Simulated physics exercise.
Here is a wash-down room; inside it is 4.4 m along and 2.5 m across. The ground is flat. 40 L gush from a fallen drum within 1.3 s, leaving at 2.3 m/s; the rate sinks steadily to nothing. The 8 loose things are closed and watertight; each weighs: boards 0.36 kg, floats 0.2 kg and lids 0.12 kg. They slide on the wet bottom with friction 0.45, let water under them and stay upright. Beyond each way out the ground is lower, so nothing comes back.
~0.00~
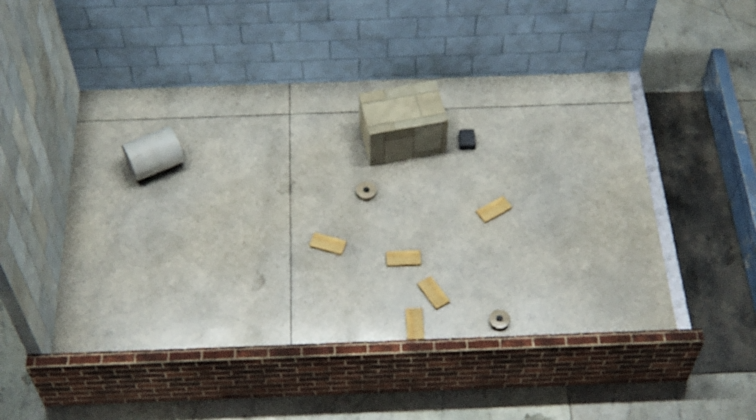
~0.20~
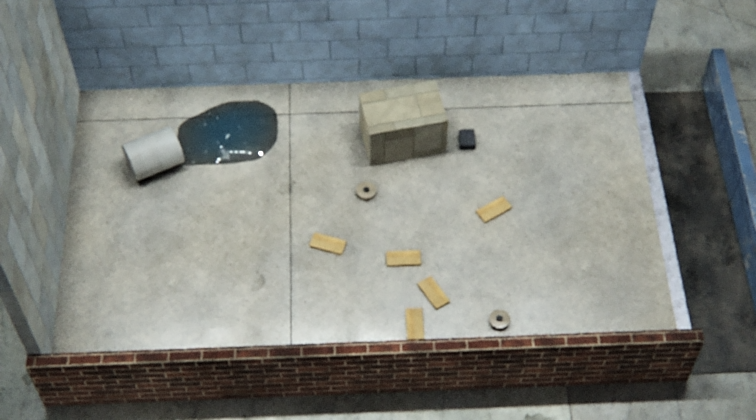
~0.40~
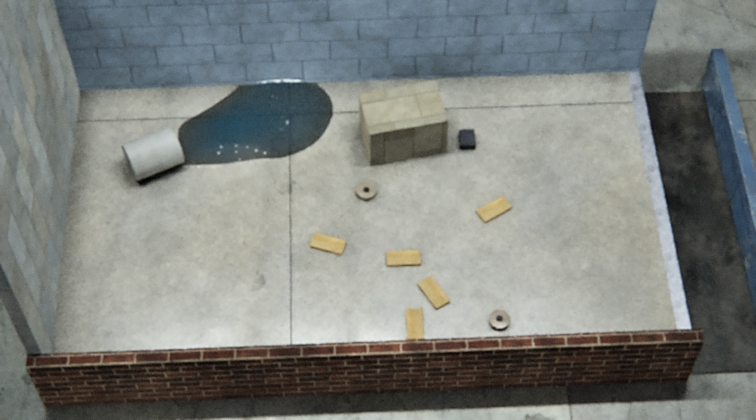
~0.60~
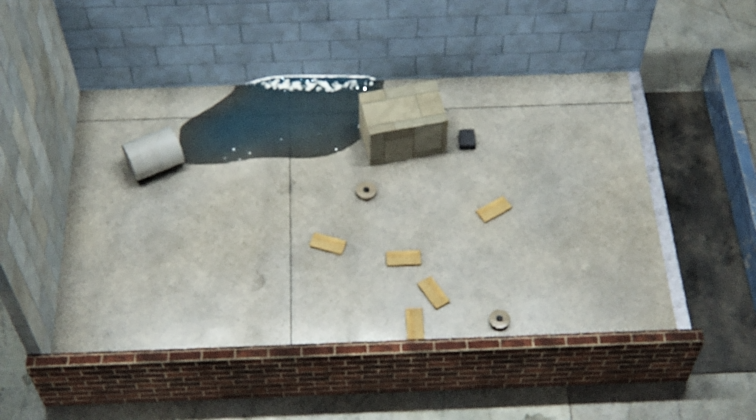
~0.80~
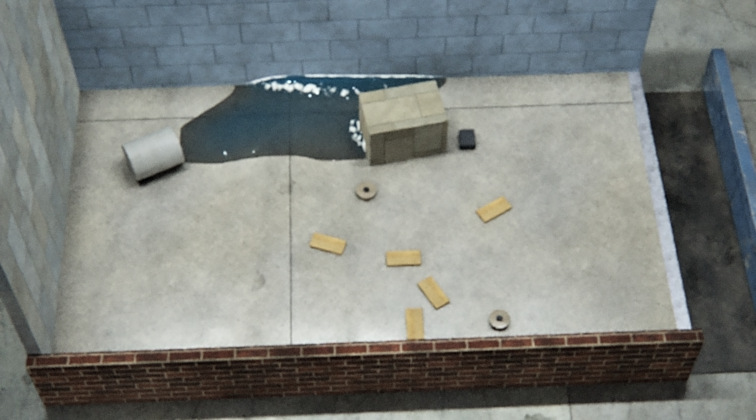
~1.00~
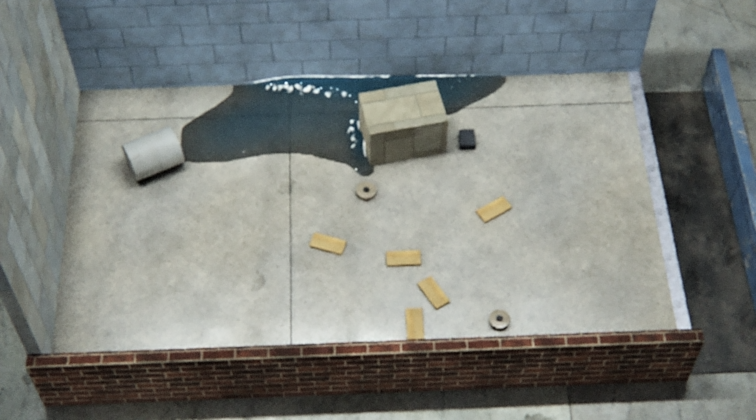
Dark blue water spreads from the mouth of a pale grey cylinder at the left, reaches the back wall and a beige cabinet, foams white against them, then extends behind the cabinet and to its front corner. The still, high view looks down into a grey-floored room with blue-grey block and low red-brick walls. Five tan boards, two round discs and a small black box stay put.
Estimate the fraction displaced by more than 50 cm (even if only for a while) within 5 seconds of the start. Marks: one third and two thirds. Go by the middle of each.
That comes to less than a third.
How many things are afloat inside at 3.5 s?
0 of them.
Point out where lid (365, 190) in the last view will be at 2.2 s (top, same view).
Near (369, 220).
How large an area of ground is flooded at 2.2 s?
Roughly 2.0 m2.
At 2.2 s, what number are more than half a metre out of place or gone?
0 of them.
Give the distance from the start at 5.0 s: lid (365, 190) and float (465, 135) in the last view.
In turn: 30 cm, 0 cm.
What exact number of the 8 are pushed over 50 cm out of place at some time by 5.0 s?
0 of them.
After 1.4 s 0 of 8 are over 50 cm from their spots; 0 afloat.
After 2.2 s 0 of 8 are over 50 cm from their spots; 0 afloat.
After 3.5 s 0 of 8 are over 50 cm from their spots; 0 afloat.
After 5.0 s 0 of 8 are over 50 cm from their spots, and 0 have been at some point; 0 afloat.
